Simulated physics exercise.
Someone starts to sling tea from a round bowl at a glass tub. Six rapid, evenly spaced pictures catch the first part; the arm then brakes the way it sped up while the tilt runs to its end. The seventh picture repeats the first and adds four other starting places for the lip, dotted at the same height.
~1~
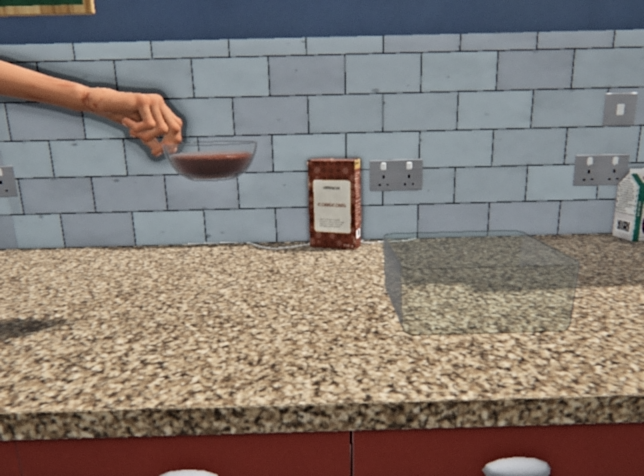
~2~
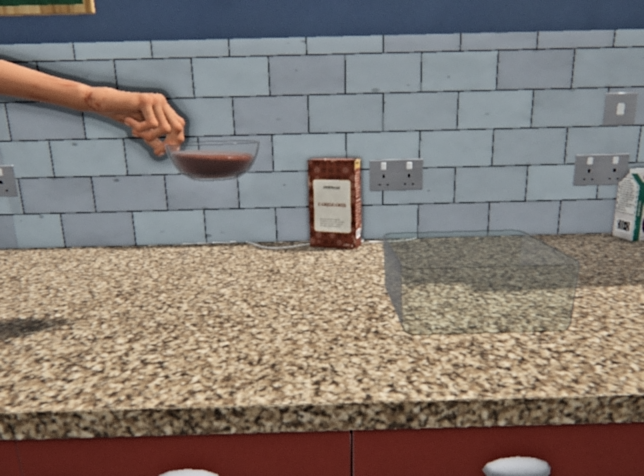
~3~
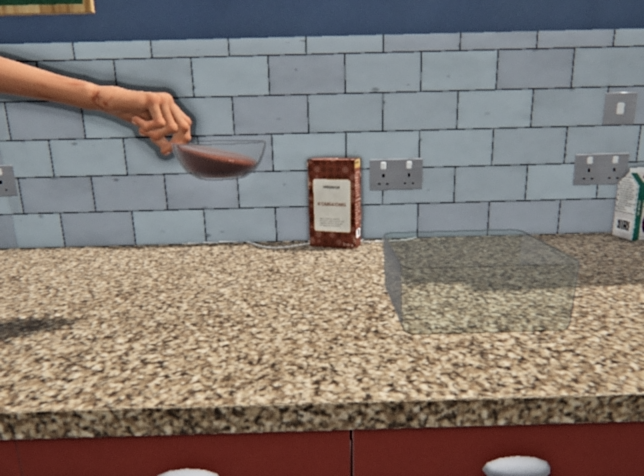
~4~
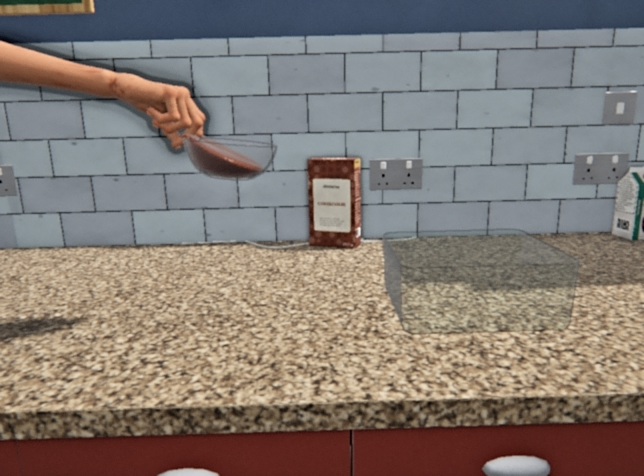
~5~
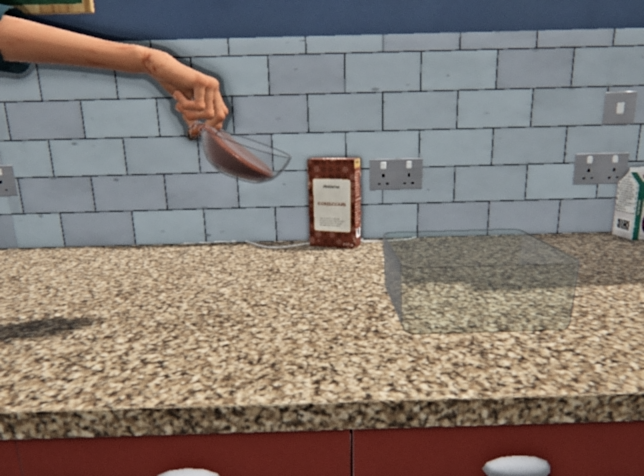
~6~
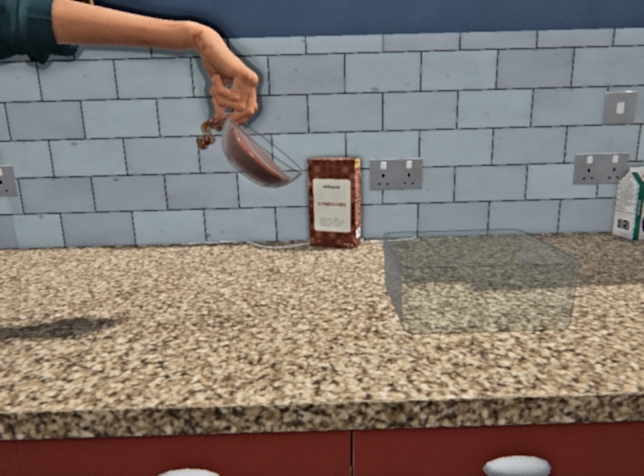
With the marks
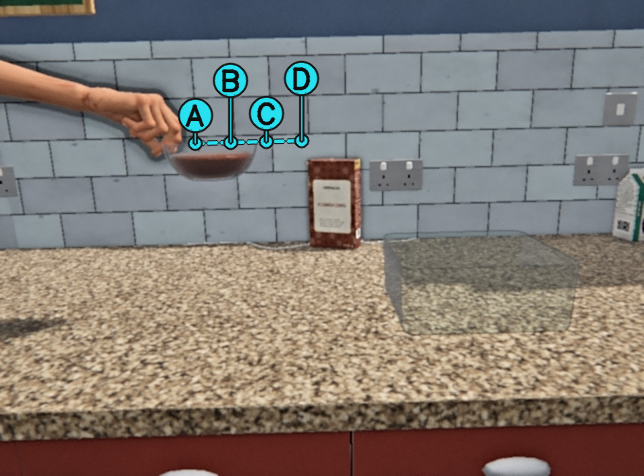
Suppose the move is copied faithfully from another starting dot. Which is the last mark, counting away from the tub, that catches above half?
That is dot D.
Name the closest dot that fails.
The answer is C.
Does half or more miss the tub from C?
Yes, that goes wrong.
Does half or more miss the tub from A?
Yes.
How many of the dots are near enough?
One of the four.
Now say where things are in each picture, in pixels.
The first frame shows upright, lip at (255, 141); tub from (402, 333) to (569, 329); nothing has left yet.
The second frame shows upright, lip at (257, 141); nothing has left yet.
The third frame shows upright, lip at (264, 141); nothing has left yet.
The fourth frame shows tipped about 7°, lip at (276, 145); tea is over the rim, down to (183, 138).
The fifth frame shows tipped about 20°, lip at (290, 156); tea is over the rim, down to (194, 139).
The sixth frame shows tipped about 39°, lip at (302, 171); tea is over the rim, down to (204, 148).
In cyan, A at (195, 143); B at (230, 142); C at (266, 141); D at (301, 140).
With A, about 0 % lands in the tub, 100 % falls short.
With B, about 0 % lands in the tub, 99 % falls short.
With C, about 22 % lands in the tub, 75 % falls short and 3 % goes beside or beyond.
With D, about 71 % lands in the tub, 21 % falls short and 9 % goes beside or beyond.
